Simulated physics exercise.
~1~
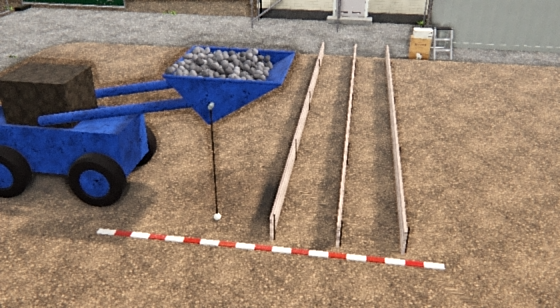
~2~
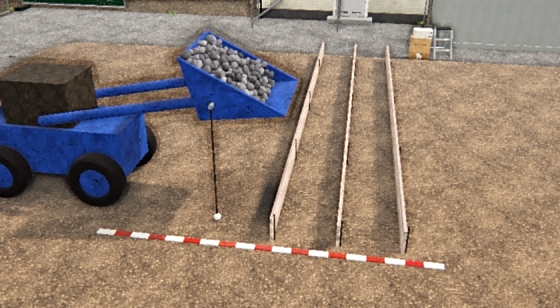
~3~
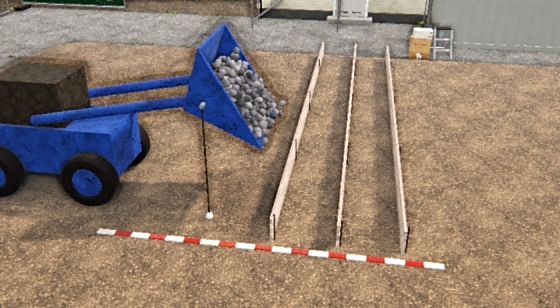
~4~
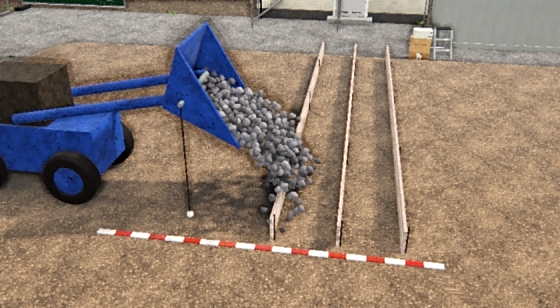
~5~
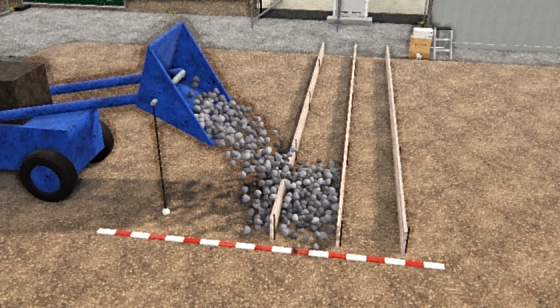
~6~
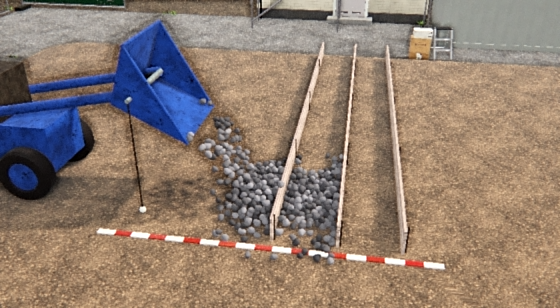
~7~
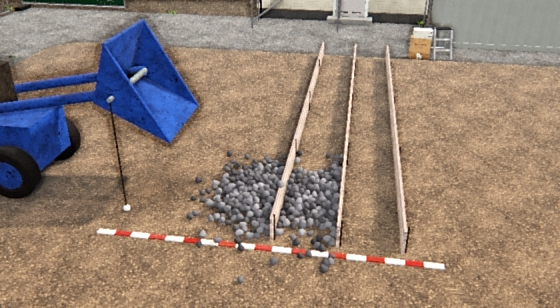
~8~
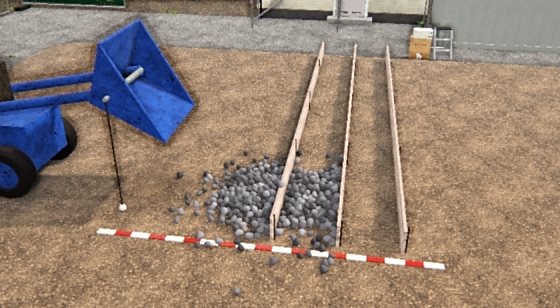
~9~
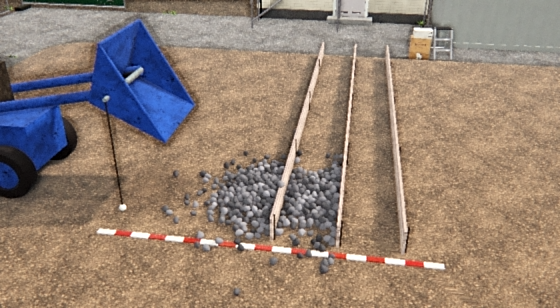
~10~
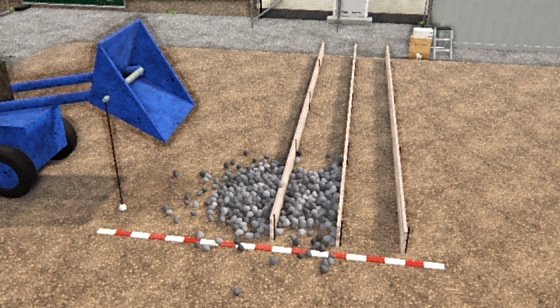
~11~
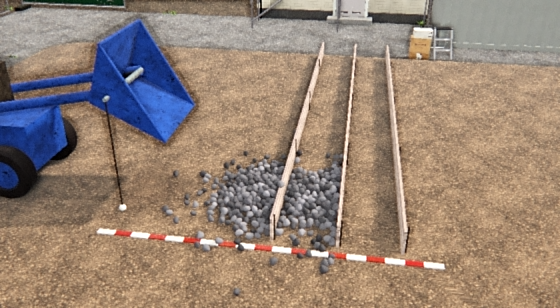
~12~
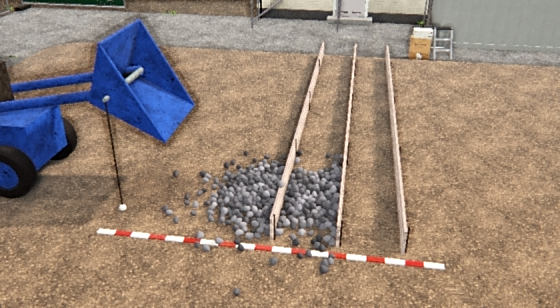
A blue loader tips grey stones over the left board while backing left, then stops.
